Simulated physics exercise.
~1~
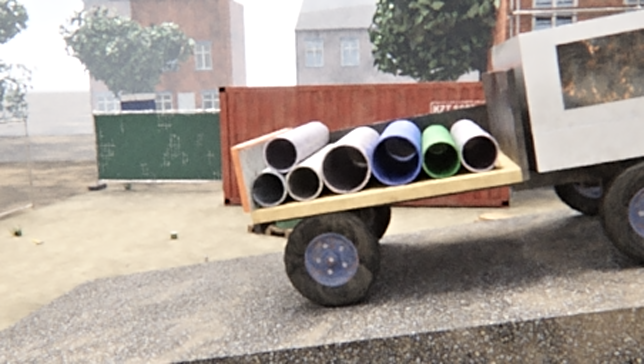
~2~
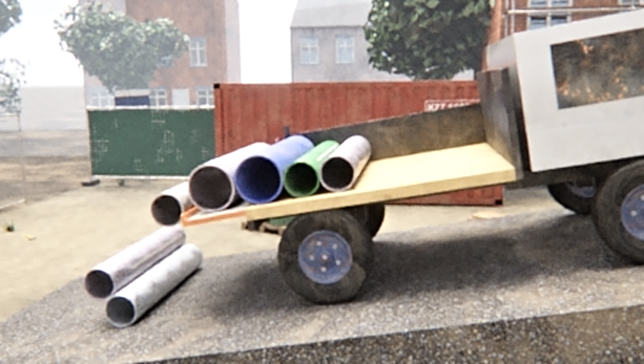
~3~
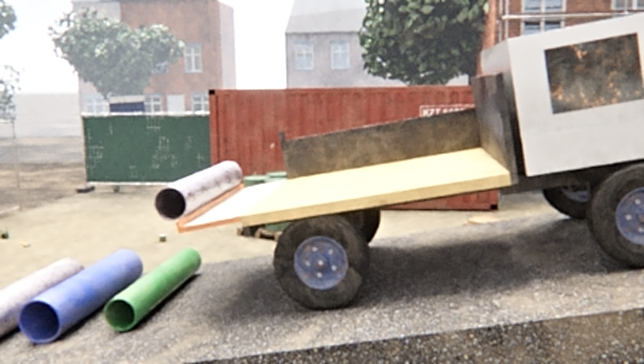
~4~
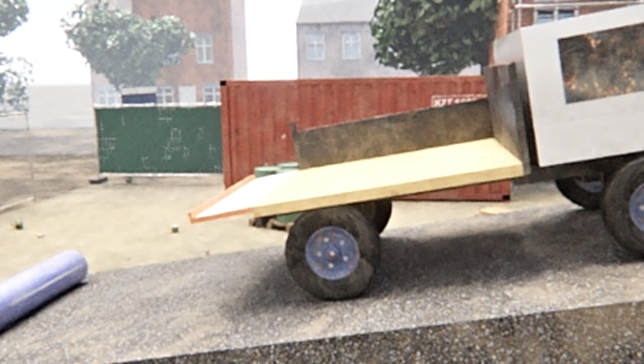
We see a pick-up standing nose-up on a ramp with a load of hollow pipes when its tailgate drops open. The pipes roll left off the back, blue and green among them, until the bed is empty and a bluish pipe lies at the lower left.
